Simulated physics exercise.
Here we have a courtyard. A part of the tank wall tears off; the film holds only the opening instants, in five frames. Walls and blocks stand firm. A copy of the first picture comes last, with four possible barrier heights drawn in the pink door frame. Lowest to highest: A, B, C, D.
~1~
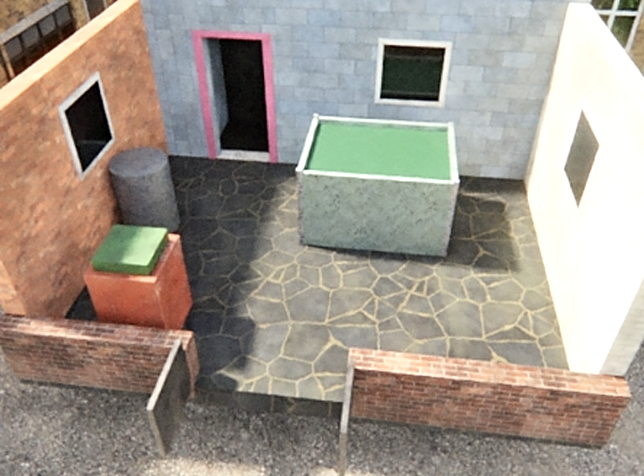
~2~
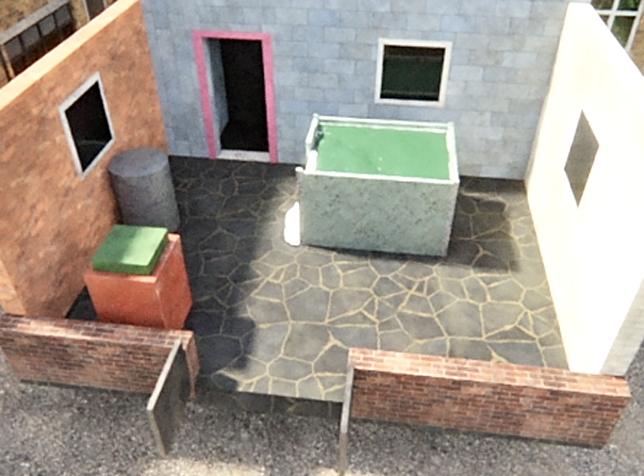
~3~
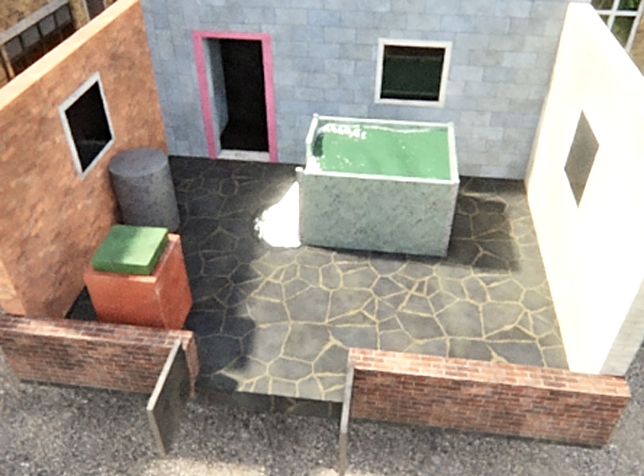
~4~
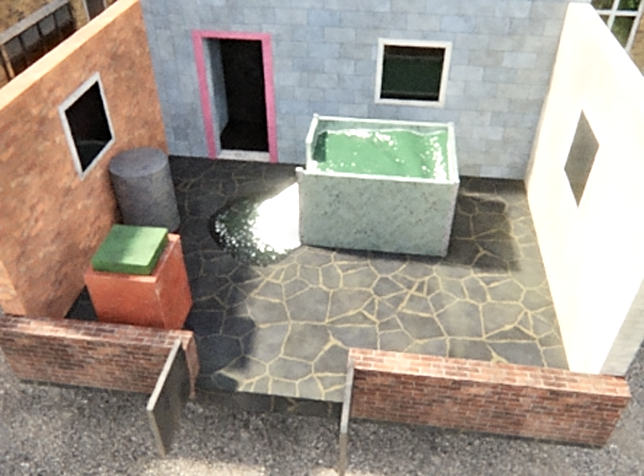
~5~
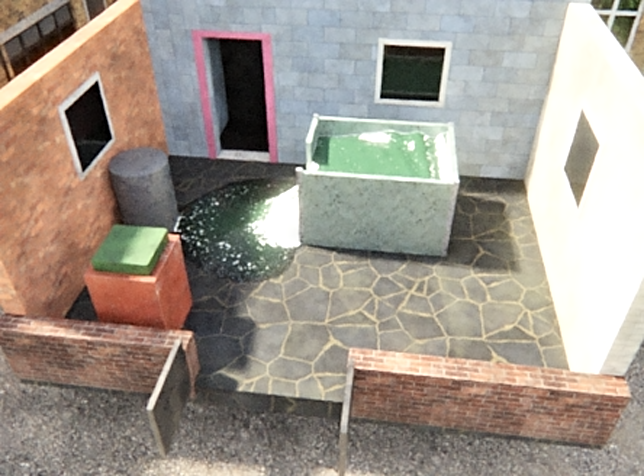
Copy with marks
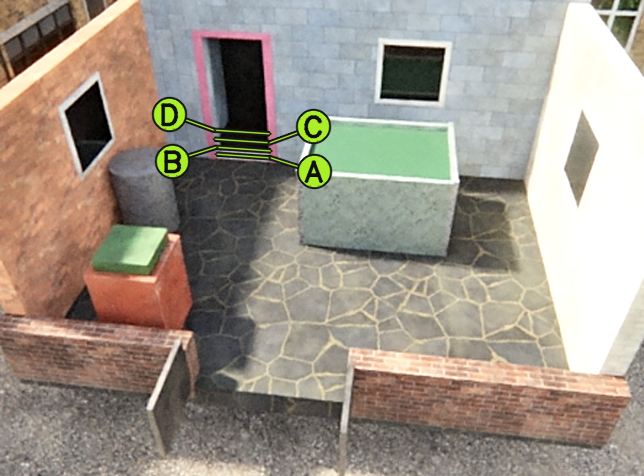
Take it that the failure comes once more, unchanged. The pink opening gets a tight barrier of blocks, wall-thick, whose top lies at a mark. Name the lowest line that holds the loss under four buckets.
B.
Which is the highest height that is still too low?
The answer is A.
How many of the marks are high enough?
Three of the four.
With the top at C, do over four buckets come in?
No, that is safe.
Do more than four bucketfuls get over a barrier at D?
No.
On the marked copy, A at (243, 156); B at (243, 149); C at (242, 141); D at (241, 131); from the bottom up A, B, C, D.
With A, about 13 bucketfuls get in.
With B, a splash gets over, under a bucket.
With C, nothing gets over.
With D, nothing gets over.
